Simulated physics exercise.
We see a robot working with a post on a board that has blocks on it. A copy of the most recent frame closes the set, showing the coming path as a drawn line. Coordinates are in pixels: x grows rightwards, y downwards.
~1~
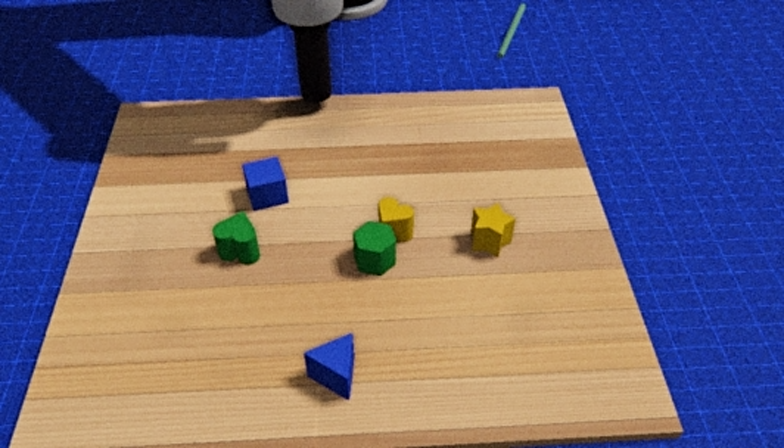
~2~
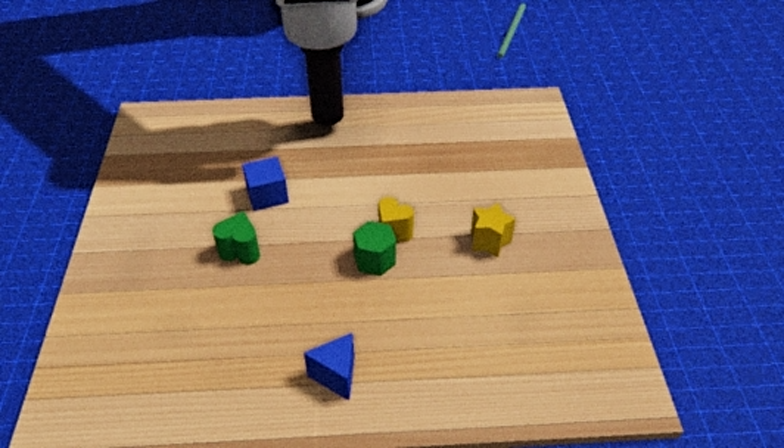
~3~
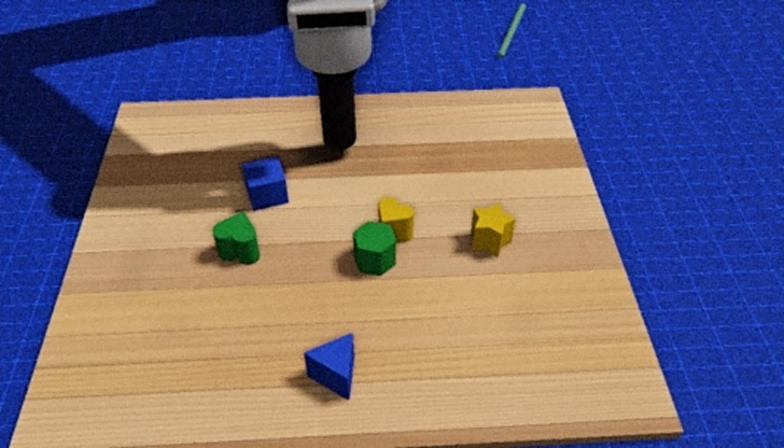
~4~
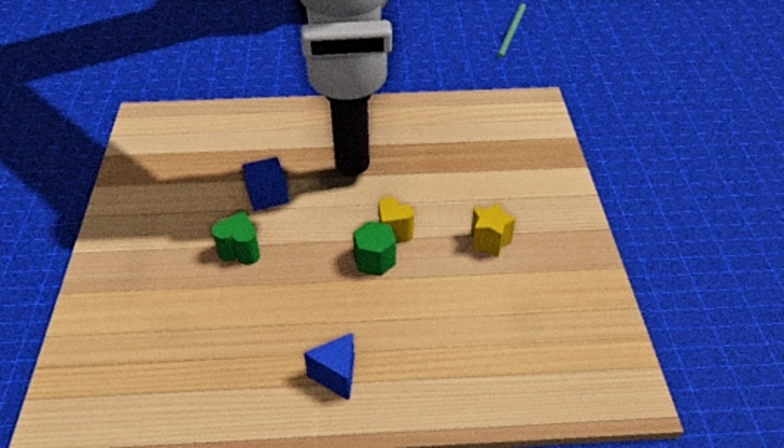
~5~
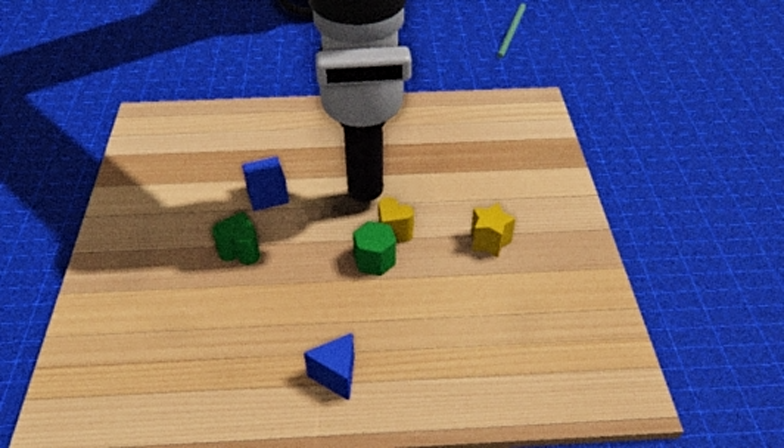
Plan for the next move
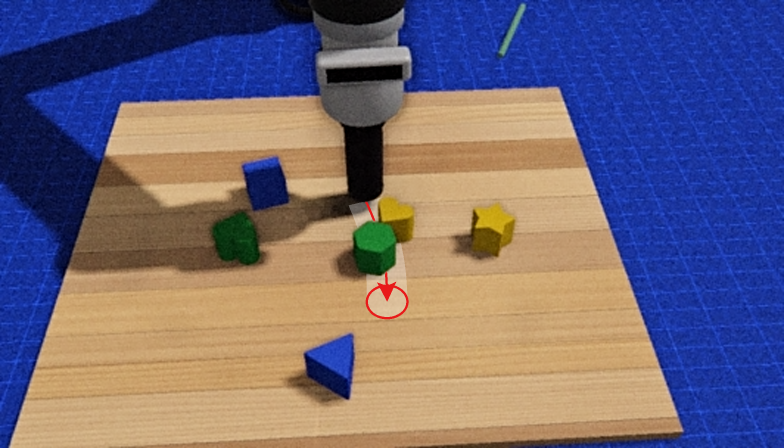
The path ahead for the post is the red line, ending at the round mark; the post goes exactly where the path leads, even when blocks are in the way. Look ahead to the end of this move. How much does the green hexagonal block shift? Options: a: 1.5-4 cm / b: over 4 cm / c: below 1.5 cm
I choose b.
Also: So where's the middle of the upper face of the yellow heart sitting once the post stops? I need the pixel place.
I think it will end close to (417, 223).
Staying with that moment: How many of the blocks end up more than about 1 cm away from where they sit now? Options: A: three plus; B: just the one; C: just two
Letter C.
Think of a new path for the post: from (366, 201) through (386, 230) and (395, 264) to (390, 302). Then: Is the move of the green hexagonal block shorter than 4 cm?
I expect not.
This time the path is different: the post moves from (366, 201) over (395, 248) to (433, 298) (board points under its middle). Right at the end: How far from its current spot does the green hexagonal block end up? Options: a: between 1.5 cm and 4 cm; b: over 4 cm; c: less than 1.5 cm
The correct letter is a.
The drawn path runs from (366, 201) by way of (382, 247) to (387, 302).
The first path, step by step. One third of the way, post (378, 221); yellow heart (410, 219), turned 15° clockwise.
Two thirds of the way, post (385, 254); green hexagonal block (375, 273), turned 25° clockwise; yellow heart (417, 223).
At the end, post (387, 291); blue triangle not moved; green hexagonal block (365, 309), turned 55° clockwise; yellow heart (417, 223).
